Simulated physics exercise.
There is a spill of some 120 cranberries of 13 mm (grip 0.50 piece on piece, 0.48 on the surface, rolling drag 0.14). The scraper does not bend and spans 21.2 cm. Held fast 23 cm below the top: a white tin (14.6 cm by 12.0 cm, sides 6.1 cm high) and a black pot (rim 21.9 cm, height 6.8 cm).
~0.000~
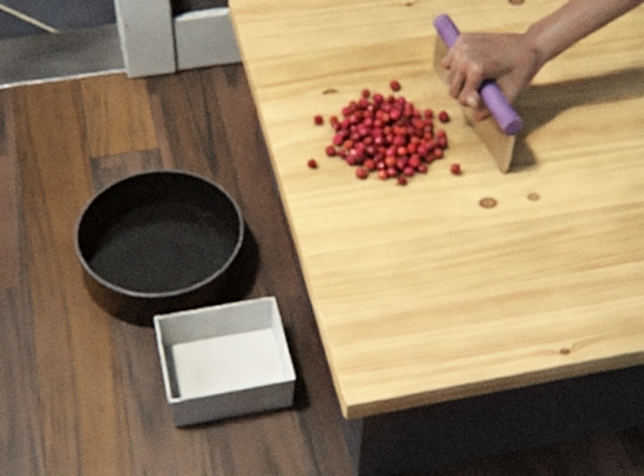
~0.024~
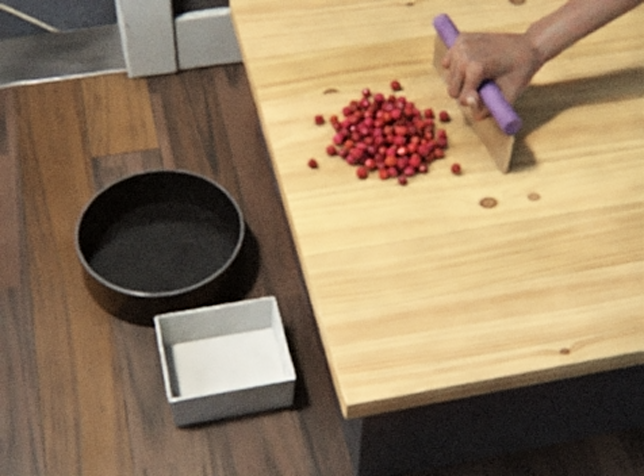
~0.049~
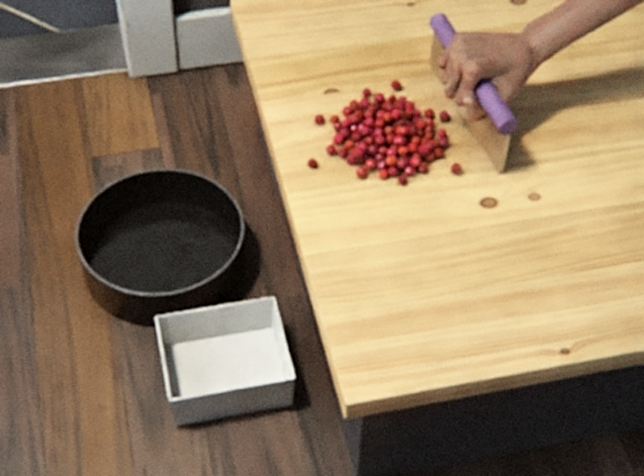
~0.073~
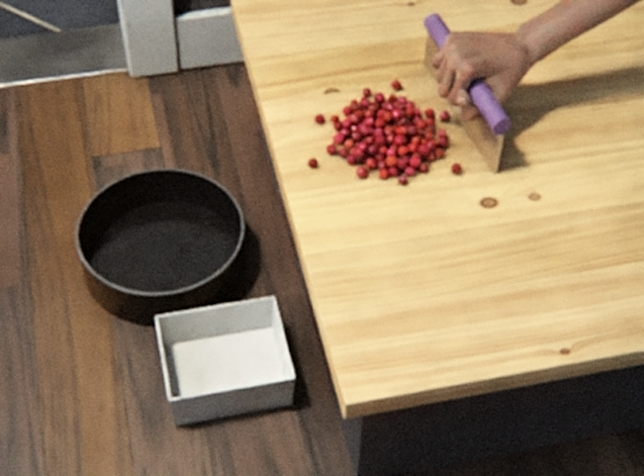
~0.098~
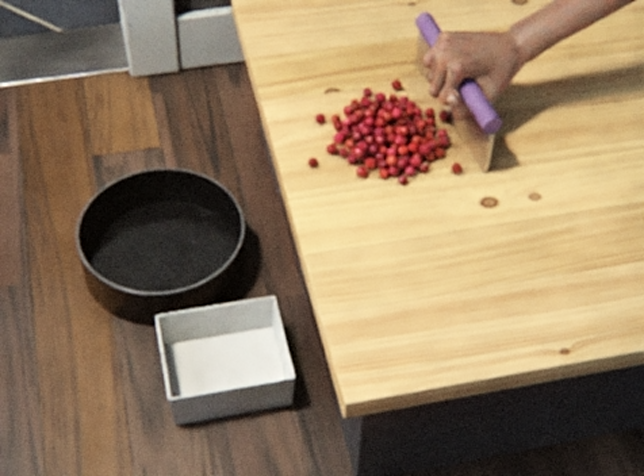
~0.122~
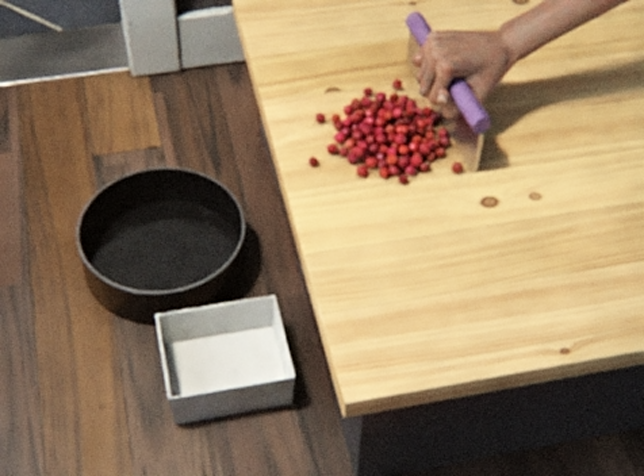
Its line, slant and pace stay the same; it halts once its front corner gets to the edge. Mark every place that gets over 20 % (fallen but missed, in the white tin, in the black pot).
Per place: Missed beyond, white tin not beyond, black pot beyond.
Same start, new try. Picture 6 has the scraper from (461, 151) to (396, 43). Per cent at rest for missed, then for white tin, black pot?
Once everything settles, 15 per cent has missed, the white tin has 25 per cent and the black pot has 60 per cent.
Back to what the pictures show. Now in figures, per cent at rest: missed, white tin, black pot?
25 per cent misses, the white tin gets 0 per cent and the black pot gets 50 per cent.
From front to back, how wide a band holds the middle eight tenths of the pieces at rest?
Estimate: Close to 22 cm.
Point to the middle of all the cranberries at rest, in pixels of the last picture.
The centre ends up near (219, 279) in the last picture.
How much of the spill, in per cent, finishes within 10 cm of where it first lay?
10 percent or so.
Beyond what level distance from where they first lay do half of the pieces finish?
That comes to about 22 cm.
After 0.34 s, scraper 16 cm from its start, spill 18 cm wide; still on top 100 %.
Then, at 0.56 s, scraper 24 cm from its start, spill 23 cm wide; black pot 5 %, off the edge, not caught 40 %, still on top 55 %.
After 0.75 s, scraper 24 cm from its start, spill 26 cm wide; black pot 45 %, off the edge, not caught 25 %, still on top 25 %.
In the end, at 1.5 s, white tin 0 %, black pot 50 %, fallen but missed 25 %, still on top 25 %.
